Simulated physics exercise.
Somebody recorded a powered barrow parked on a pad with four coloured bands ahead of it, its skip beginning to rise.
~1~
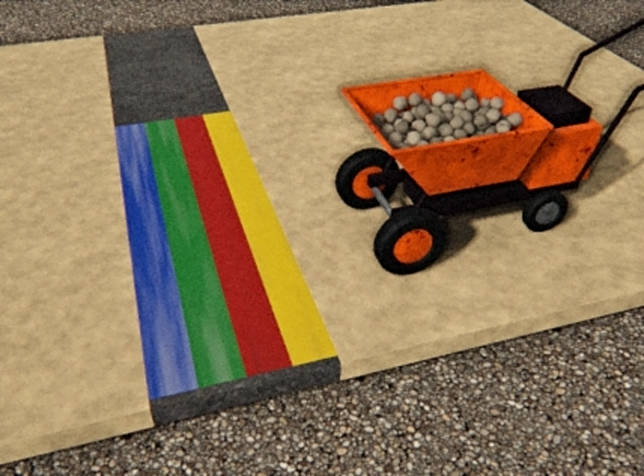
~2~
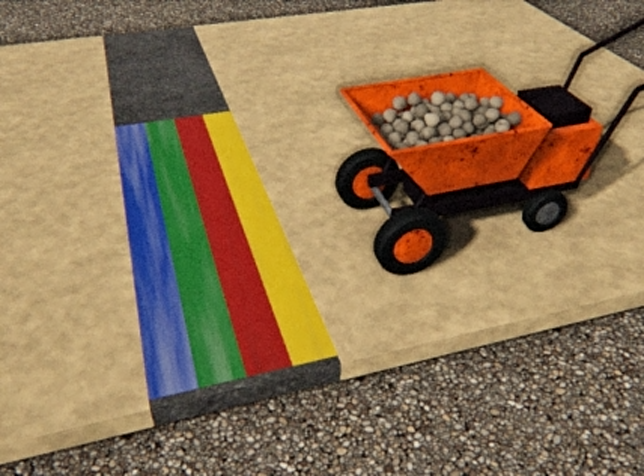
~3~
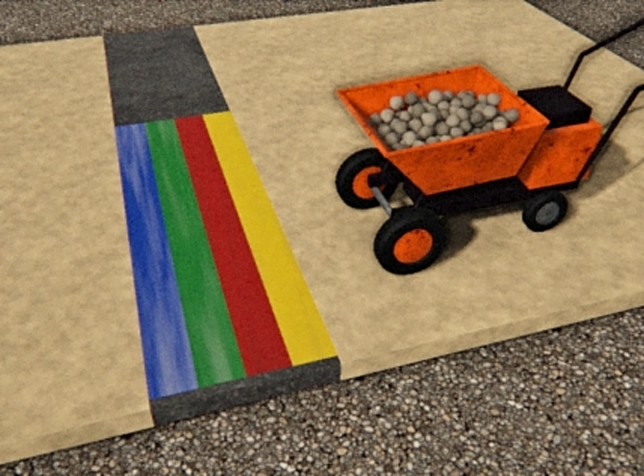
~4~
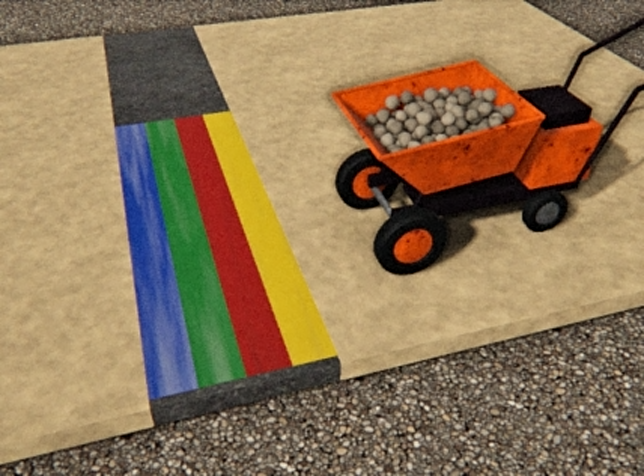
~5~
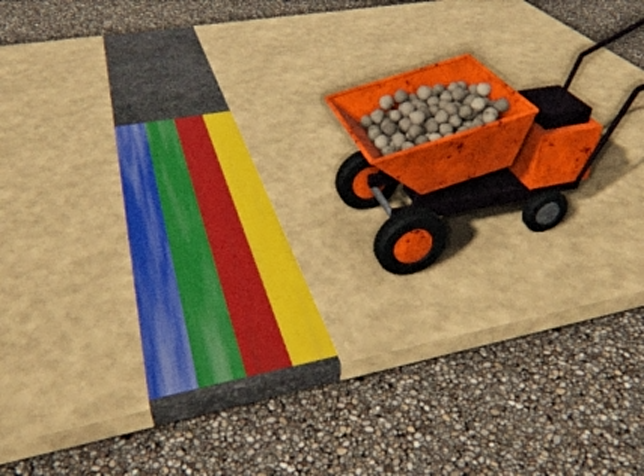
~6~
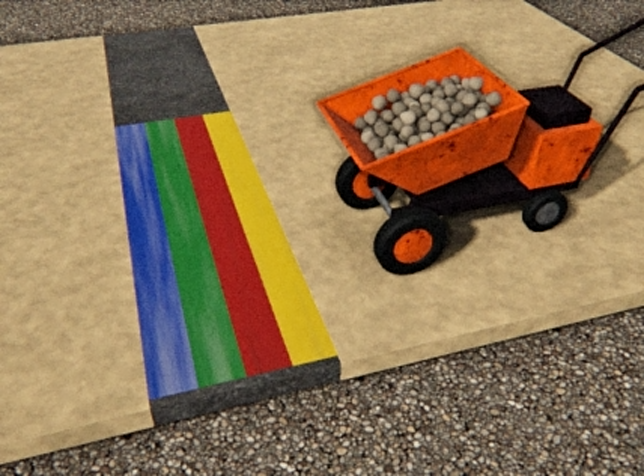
An orange powered barrow with black tyres stands on a sandy-coloured pad bordered by gravel, seen from above at an angle. Its skip holds rounded grey-brown pebbles on the right, while blue, green, red and yellow bands run side by side across a dark strip to the left. The skip begins level, then tilts slightly, its lip dipping leftward as the pebbles shift a little with it, while the wheels and view stay still.
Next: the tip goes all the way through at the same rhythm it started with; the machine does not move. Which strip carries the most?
The red strip.
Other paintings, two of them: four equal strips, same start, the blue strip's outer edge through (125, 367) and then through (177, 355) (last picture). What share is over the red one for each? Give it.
Roughly 30 percent first, then roughly 30 percent.
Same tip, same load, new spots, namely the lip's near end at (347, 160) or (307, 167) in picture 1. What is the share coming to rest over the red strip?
First try: Some 20 %; second try: 0 %.
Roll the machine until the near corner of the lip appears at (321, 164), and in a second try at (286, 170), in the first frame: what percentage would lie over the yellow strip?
Position 1 near 0 %, position 2 near 0 %.
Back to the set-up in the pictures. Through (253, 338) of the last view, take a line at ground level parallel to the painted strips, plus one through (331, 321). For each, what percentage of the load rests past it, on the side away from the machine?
Around 40 in a hundred for the first, 90 in a hundred for the second.
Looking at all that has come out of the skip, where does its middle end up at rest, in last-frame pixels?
(231, 260).
Just after the last frame, skip tipped steeply; every one in the skip.
A moment on, skip tipped right over; the larger part in the skip; about a tenth over the yellow strip; about a tenth over the red strip.
Further on, skip tipped right over; roughly a quarter in the skip; roughly a quarter over the yellow strip; roughly a third over the red strip; roughly a quarter over the green strip; about a tenth over the blue strip; just a few off the paint.
When it is over, skip tipped right over; about a tenth in the skip; roughly a quarter over the yellow strip; roughly a third over the red strip; roughly a quarter over the green strip; about a tenth over the blue strip; just a few off the paint.
